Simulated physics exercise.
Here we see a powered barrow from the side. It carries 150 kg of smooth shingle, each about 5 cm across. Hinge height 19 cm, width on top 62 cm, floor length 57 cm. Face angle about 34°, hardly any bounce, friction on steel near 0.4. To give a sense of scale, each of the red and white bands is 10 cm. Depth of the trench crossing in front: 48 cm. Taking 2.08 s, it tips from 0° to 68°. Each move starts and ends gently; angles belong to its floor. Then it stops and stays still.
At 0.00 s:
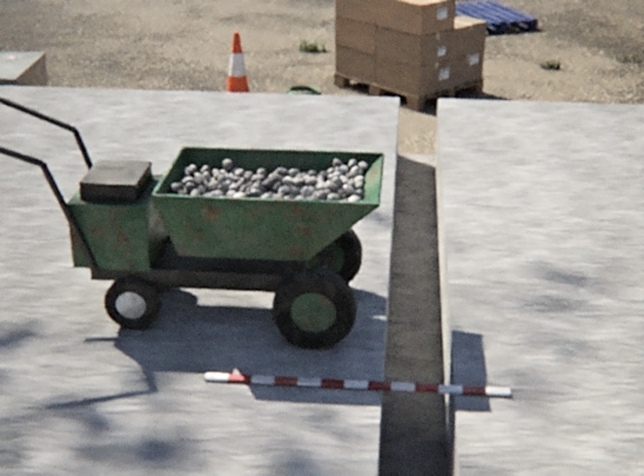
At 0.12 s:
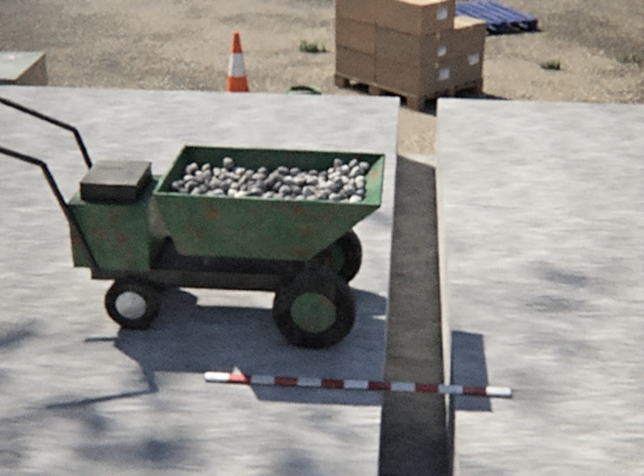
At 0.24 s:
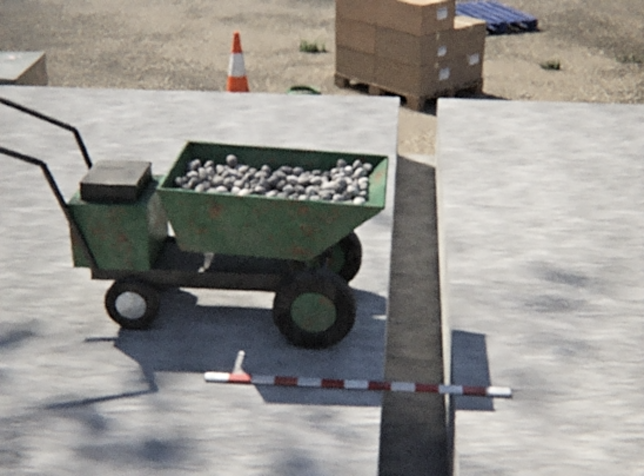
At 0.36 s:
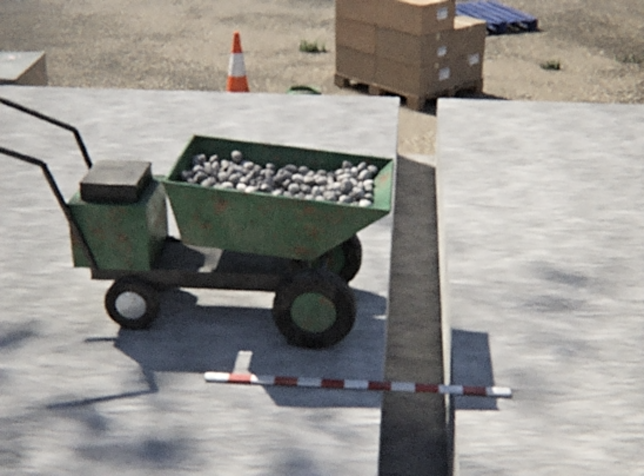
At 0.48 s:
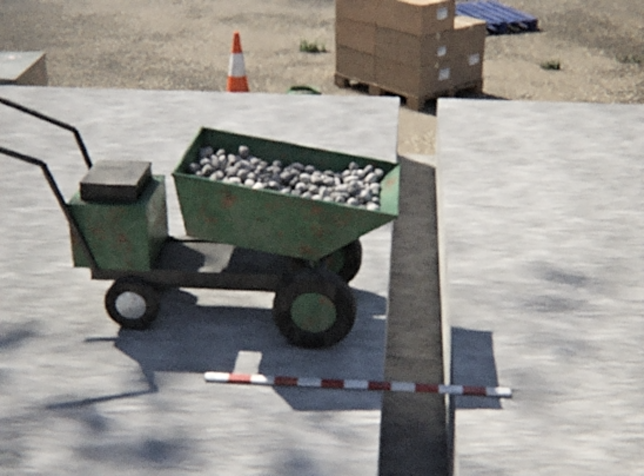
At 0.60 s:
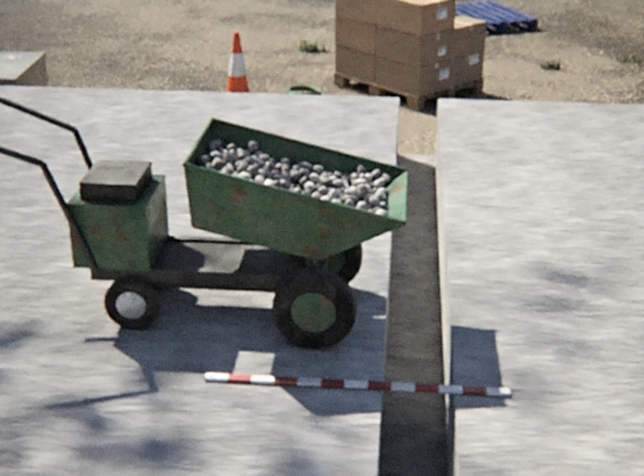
The video shows a green powered barrow loaded with smooth grey stones standing beside a trench, its wheels still. The tray gradually tilts toward the right, its left end rising while the stones shift slightly inside.
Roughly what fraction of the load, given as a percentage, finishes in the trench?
Some 22 per cent of the stones.
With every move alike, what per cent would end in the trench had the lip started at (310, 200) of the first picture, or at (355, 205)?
I'd expect close to 95 per cent at the first and 45 per cent at the second.
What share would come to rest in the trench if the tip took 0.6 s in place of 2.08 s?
Something close to 10 per cent.
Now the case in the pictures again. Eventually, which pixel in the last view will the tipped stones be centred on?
Their middle is at about (504, 320).
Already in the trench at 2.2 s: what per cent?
Around 5 per cent of it, at that instant.
After 1.6 s the floor is at 57°; 97 % in the tray, 2 % past the trench; the foremost stones are at (473, 306).
After 2.2 s the floor is at 68°; 28 % in the tray, 4 % in the trench, 68 % past the trench; the foremost stones are at (641, 343).
After 2.5 s the floor is at 68°; 9 % in the tray, 9 % in the trench, 82 % past the trench; the foremost stones are past the picture's edge.
After 4.5 s the floor is at 68°; 0 % in the tray, 22 % in the trench, 78 % past the trench; the foremost stones are past the picture's edge.
